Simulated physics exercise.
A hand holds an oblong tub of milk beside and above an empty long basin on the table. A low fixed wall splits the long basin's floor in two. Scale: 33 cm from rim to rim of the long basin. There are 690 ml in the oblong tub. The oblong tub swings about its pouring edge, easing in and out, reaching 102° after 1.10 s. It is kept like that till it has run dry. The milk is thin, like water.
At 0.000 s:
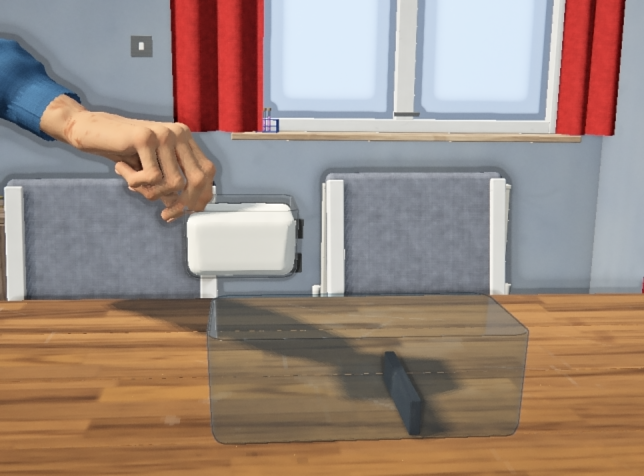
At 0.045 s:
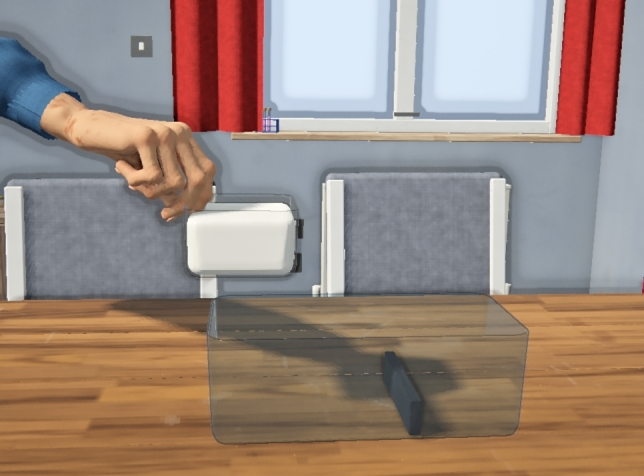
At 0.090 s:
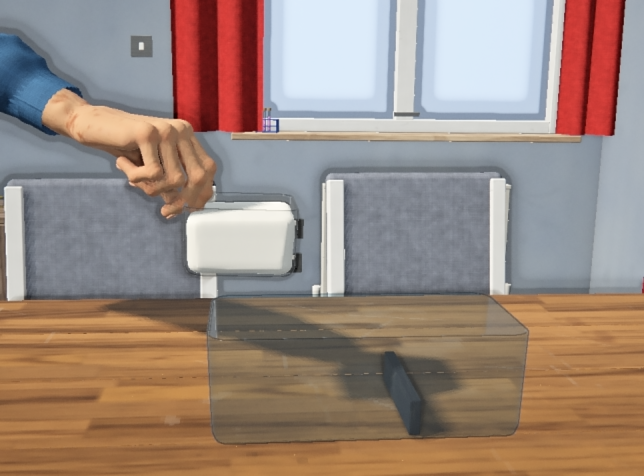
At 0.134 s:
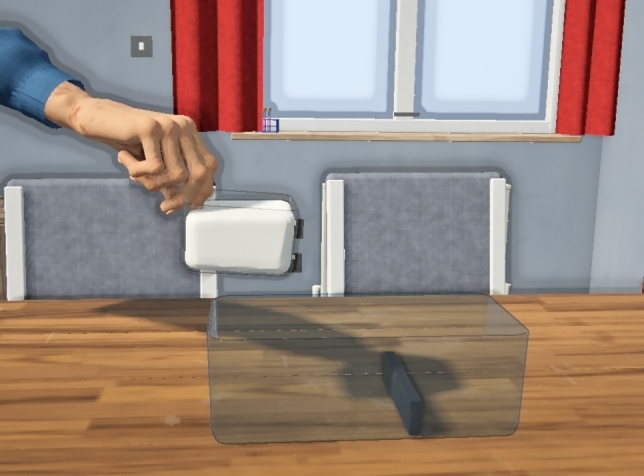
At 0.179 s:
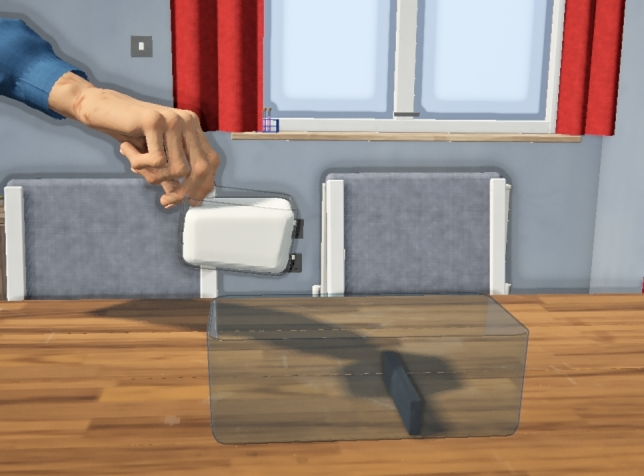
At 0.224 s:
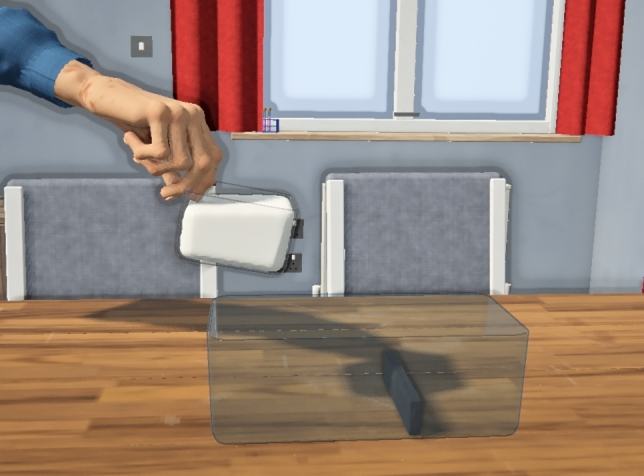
A hand in a blue sleeve held a small white tub above a clear, long basin on a wooden table, keeping it level at first, then slowly tilted it a little clockwise.
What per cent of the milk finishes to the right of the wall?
The far part has some 18 per cent.
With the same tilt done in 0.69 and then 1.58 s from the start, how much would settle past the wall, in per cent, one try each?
In turn about 35 and 5 per cent.
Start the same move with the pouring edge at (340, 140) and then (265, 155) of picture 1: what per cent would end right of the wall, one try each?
In turn about 85 and 5 per cent.
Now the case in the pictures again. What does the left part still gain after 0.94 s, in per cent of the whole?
About 24 per cent.
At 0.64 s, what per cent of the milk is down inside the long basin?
Some 8 per cent.
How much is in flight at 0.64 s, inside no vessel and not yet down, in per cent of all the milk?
Some 30 per cent.
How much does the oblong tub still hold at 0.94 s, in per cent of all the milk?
Near 12 in a hundred.
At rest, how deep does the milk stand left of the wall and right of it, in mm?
Left about 18 mm, right about 8 mm.
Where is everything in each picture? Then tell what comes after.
In the first frame, it leans 0°; its right rim is at (295, 204); the milk meets the walls at (191, 212) and (293, 212); the long basin's rim runs from (211, 318) to (508, 314); the wall's top is at (402, 375).
In the second frame, it leans 0°; its right rim is at (295, 204); the milk meets the walls at (191, 212) and (292, 212).
In the third frame, it leans 2°; its right rim is at (295, 204); the milk meets the walls at (190, 211) and (293, 210).
In the fourth frame, it leans 4°; its right rim is at (295, 204); the milk meets the walls at (190, 209) and (292, 208).
In the fifth frame, it leans 7°; its right rim is at (294, 205); the milk meets the walls at (189, 207) and (292, 206).
In the sixth frame, it leans 10°; its right rim is at (294, 205); the milk meets the walls at (188, 204) and (292, 204).
By 0.64 s the tilt is 64° and 61 per cent is still to pour, 8 is left of the wall and 0 right of it.
By 0.94 s the tilt is 97° and 12 per cent is still to pour, 57 is left of the wall and 16 right of it.
By 1.26 s the tilt is 102° and 0 per cent is still to pour, 79 is left of the wall and 17 right of it.
By 1.60 s the tilt is 102° and 0 per cent is still to pour, 81 is left of the wall and 18 right of it.
At rest 81 per cent lies left of the wall, 18 right of it and 1 outside.
